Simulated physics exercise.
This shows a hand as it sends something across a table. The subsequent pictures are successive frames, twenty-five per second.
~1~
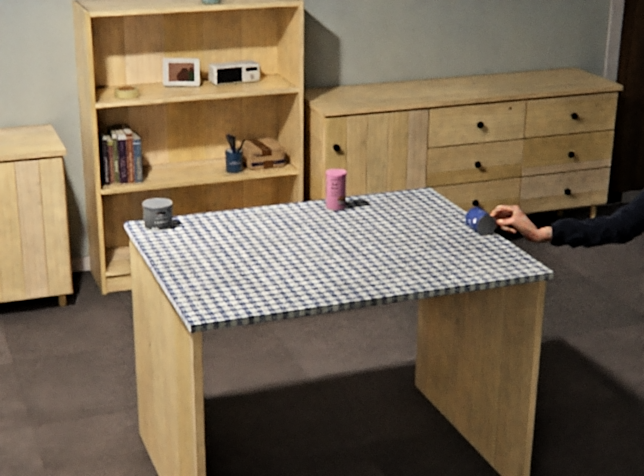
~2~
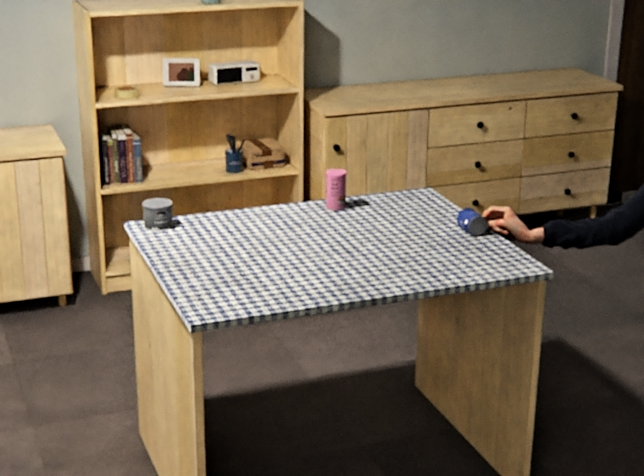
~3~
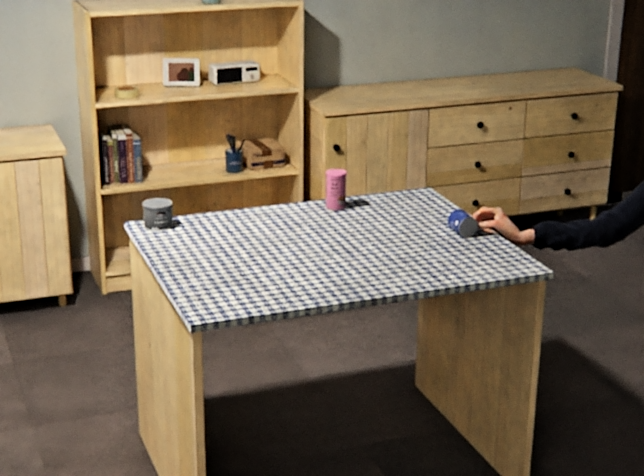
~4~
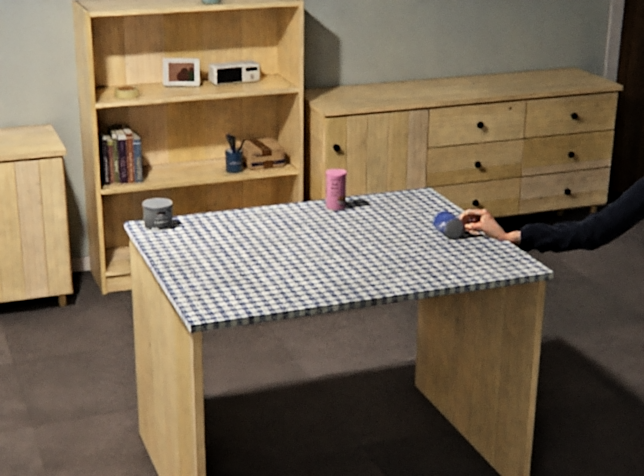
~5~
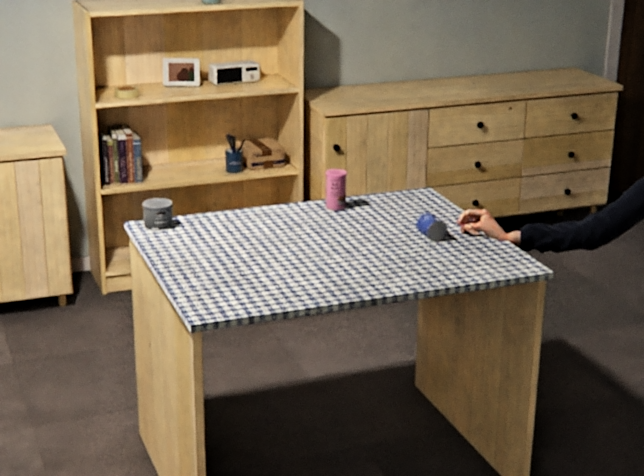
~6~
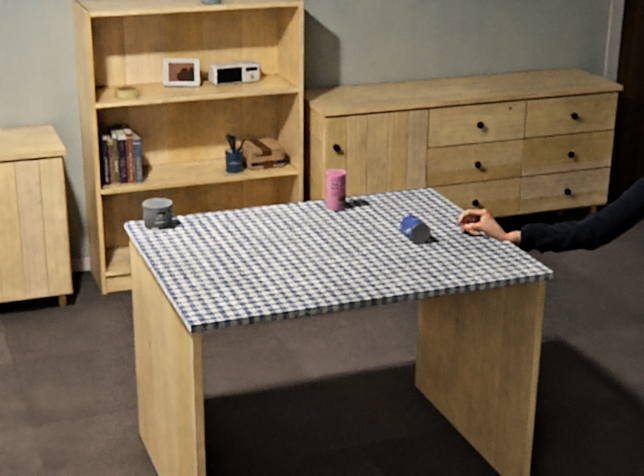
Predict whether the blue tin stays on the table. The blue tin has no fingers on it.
Comes off.
Then, 0.20 s later than the last frame, blue tin moved well along near (331, 240).
Then, 0.50 s later than the last frame, blue tin moved well along near (201, 257).
Then, 0.70 s later than the last frame, blue tin now off the table.
Then, 1.00 s later than the last frame, things are still on the move.
When it is over, off the table, blue tin.
